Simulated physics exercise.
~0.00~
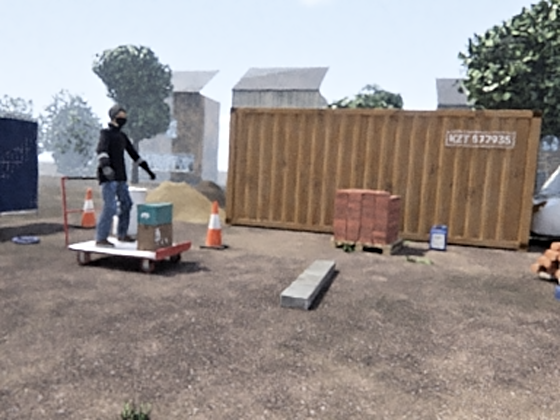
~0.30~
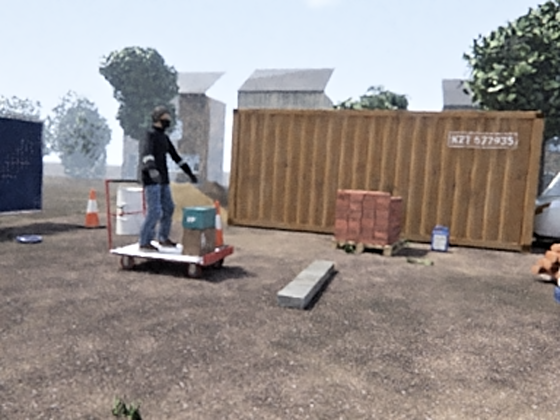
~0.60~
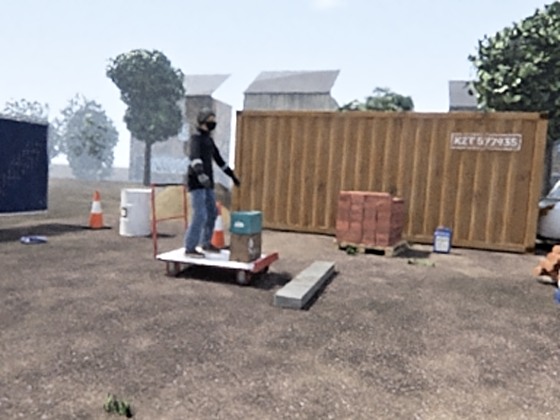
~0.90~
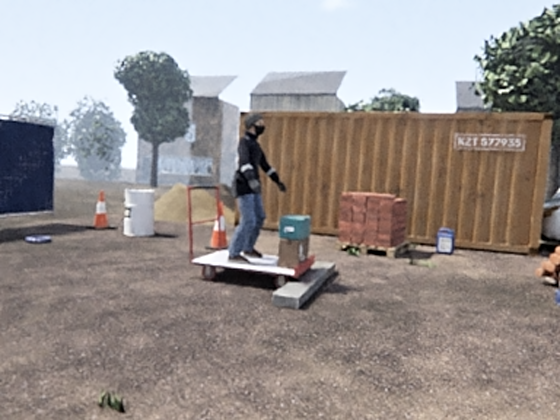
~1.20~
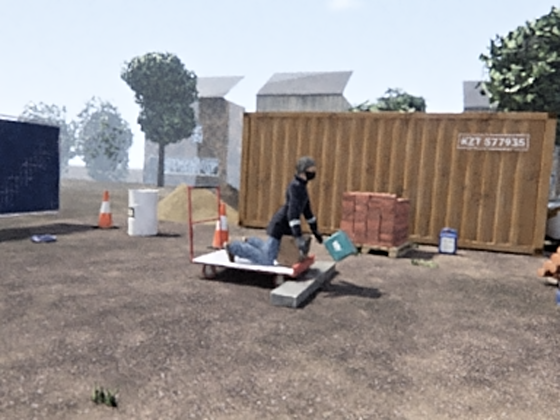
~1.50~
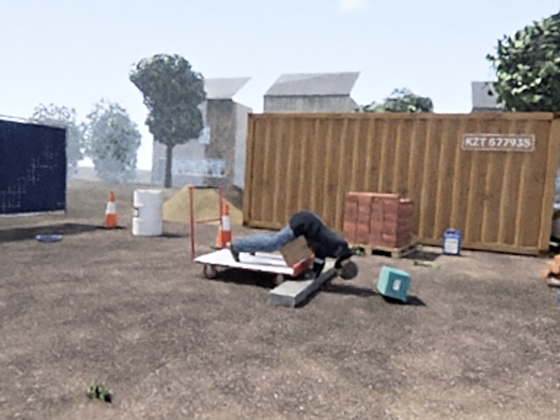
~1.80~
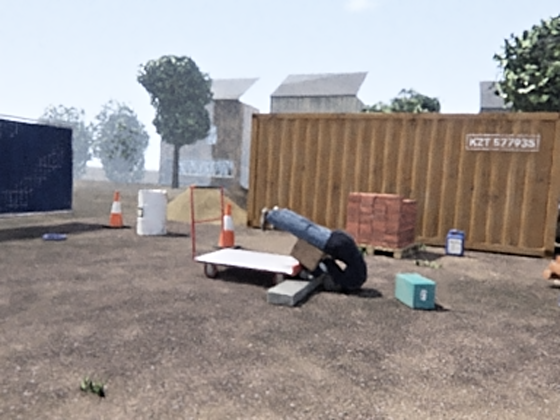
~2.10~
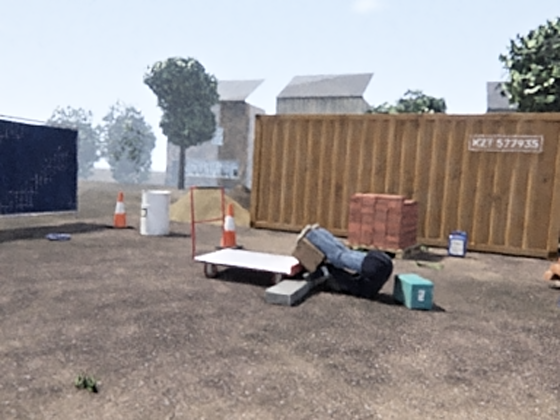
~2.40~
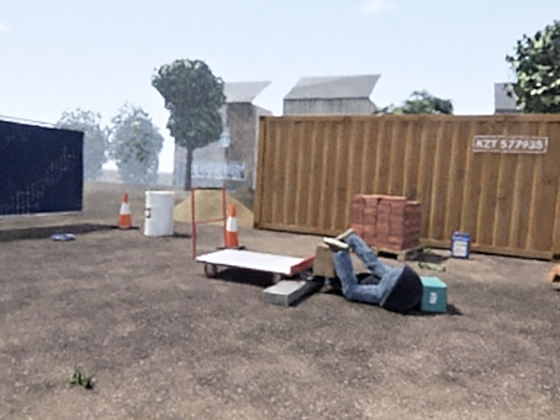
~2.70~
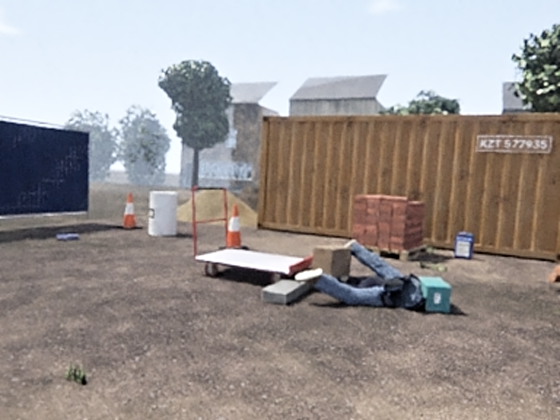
Flat trolley rolling right into a low kerb and stopping dead, its standing rider and stacked boxes tumbling over the front.
